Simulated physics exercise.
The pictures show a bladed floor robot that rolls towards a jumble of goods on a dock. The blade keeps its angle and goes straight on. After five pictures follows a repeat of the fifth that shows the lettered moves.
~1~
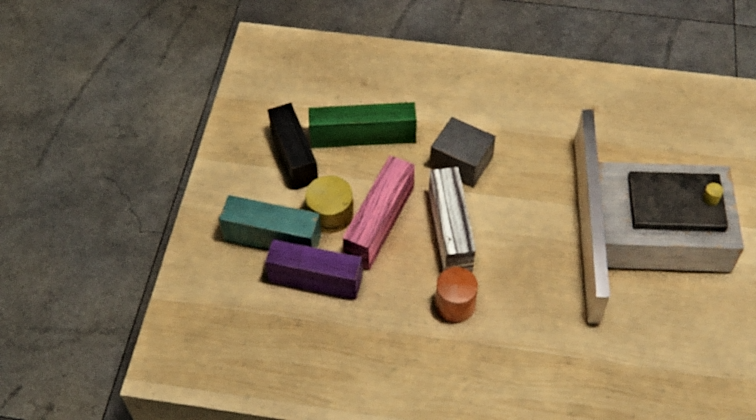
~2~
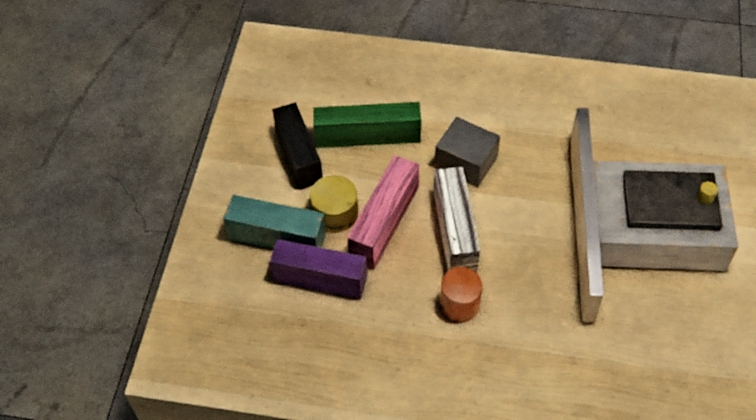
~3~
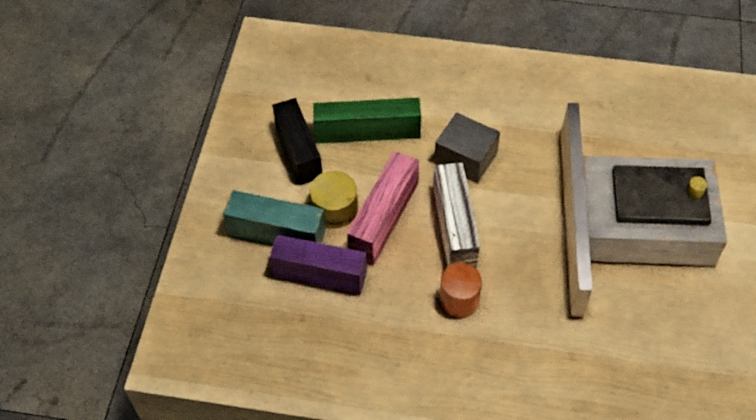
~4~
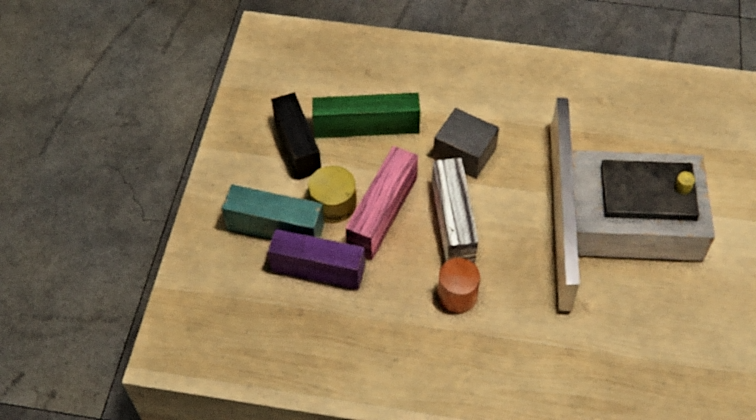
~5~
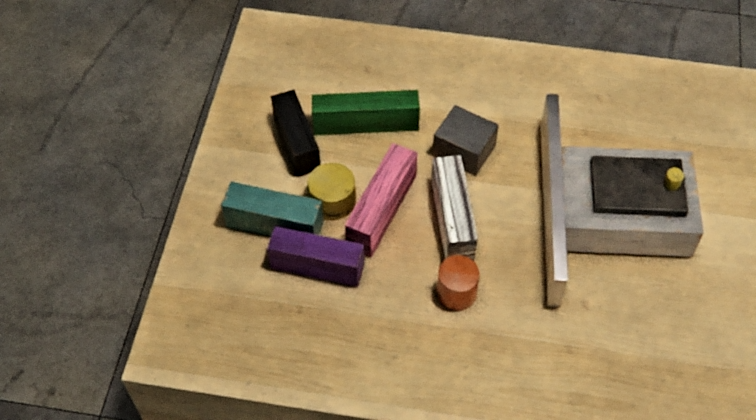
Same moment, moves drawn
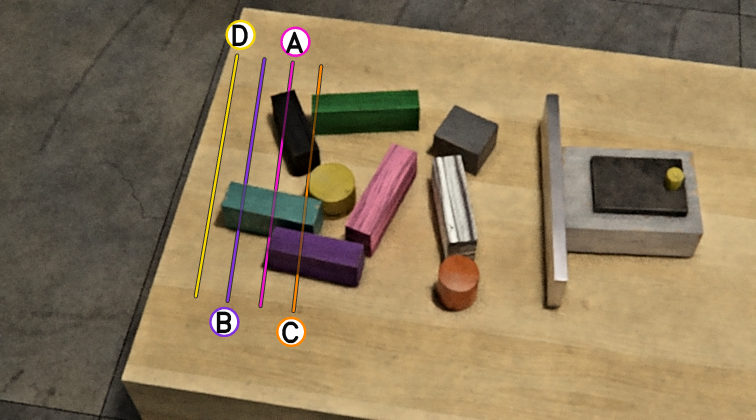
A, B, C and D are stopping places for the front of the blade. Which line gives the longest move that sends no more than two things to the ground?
A is the last line within the limit.
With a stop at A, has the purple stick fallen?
By then, no.
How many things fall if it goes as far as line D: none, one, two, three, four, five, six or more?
In all, six or more.
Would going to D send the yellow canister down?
Yes.
On the marked copy, A at (278, 175); B at (247, 171); C at (308, 179); D at (218, 167).
Taking A. A third of the way, robot (528, 171); orange canister (424, 281); grey crate (421, 145).
Two thirds of the way, robot (427, 157); turquoise bar (240, 212); black stick (264, 133).
When it is over, robot (351, 147); black stick over the edge; turquoise bar over the edge; two fallen.
As for the rest, B drops four; C is within the limit but short; D drops seven.
